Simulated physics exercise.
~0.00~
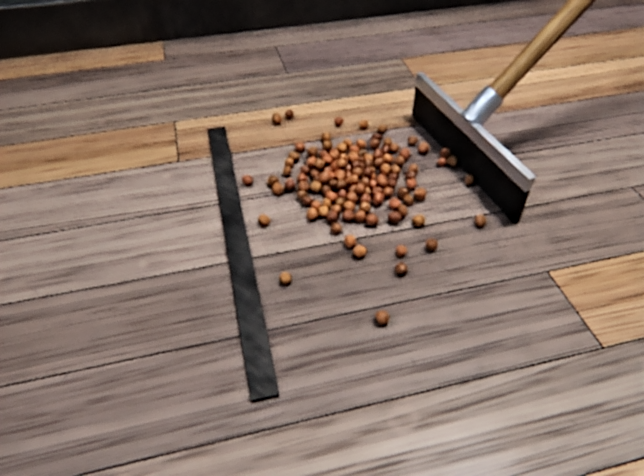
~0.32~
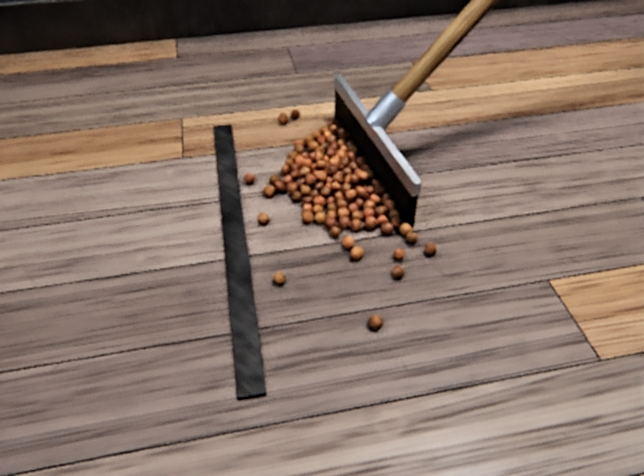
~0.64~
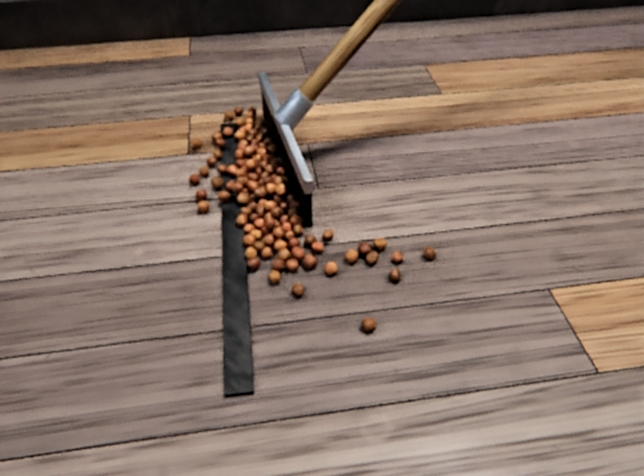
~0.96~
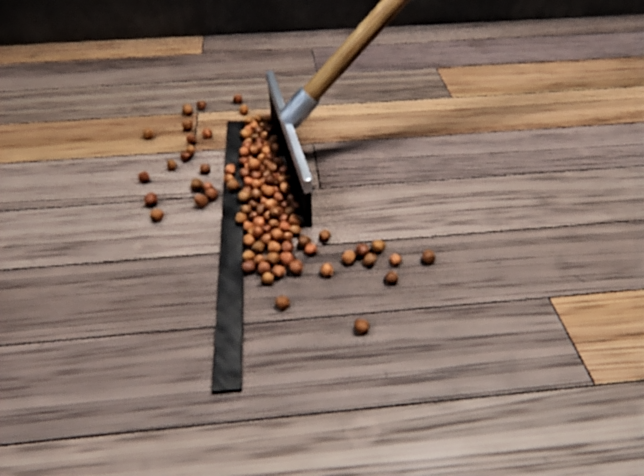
A squeegee pushes a pile of hazelnuts left against a dark strip, scattering some beyond it.
